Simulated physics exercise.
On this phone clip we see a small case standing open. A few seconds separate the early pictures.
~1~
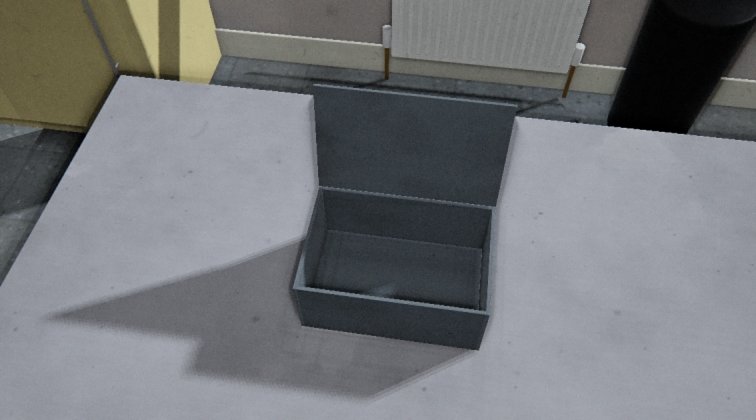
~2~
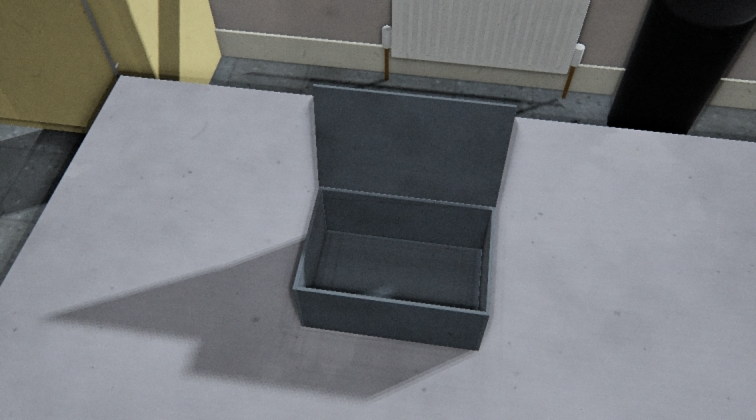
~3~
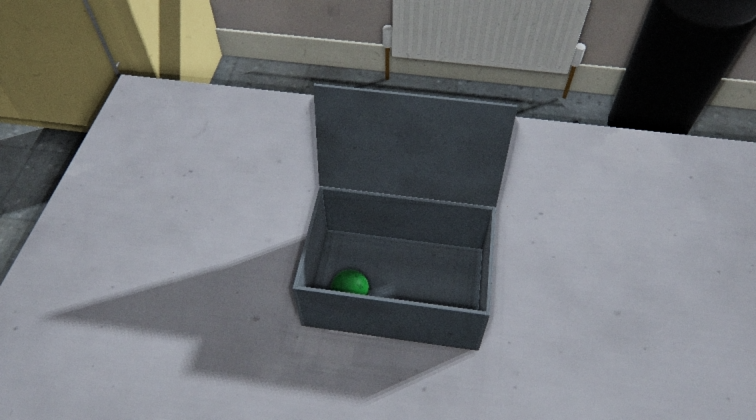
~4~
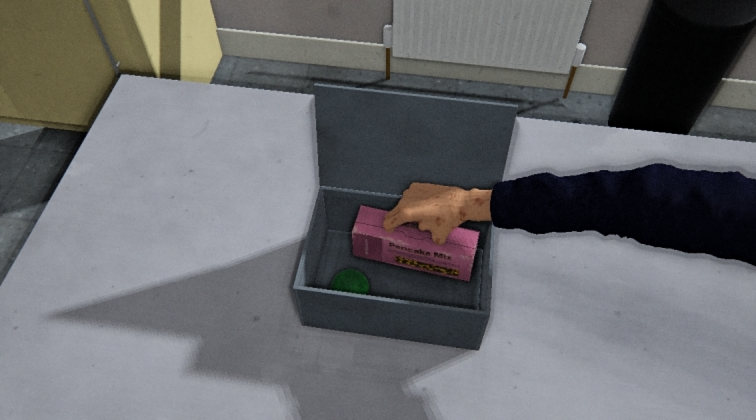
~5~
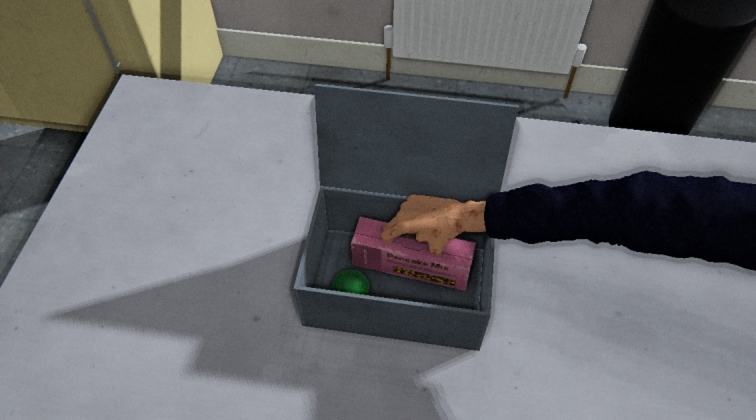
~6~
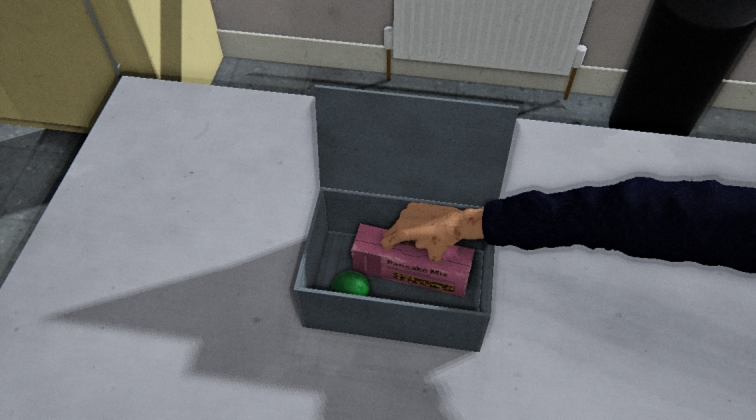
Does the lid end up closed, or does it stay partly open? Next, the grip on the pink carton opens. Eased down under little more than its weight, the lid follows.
The lid ends up closed.
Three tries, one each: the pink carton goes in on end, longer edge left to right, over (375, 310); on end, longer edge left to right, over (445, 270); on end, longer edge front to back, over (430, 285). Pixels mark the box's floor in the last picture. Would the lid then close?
On the first attempt the lid drops into place, on the second it can't come down, and on the third it can't come down.
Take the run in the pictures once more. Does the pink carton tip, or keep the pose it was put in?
At the finish the pink carton holds its orientation.
Then, 1.20 s after the last picture, lid starting down.
Then, 1.60 s after the last picture, lid 57° above the rim.
Then, 1.80 s after the last picture, lid 38° above the rim.
Then, 2.10 s after the last picture, lid 2° above the rim.
At rest, lid shut; both in place. Seen from the same camera at the end, pink carton near (412, 261).
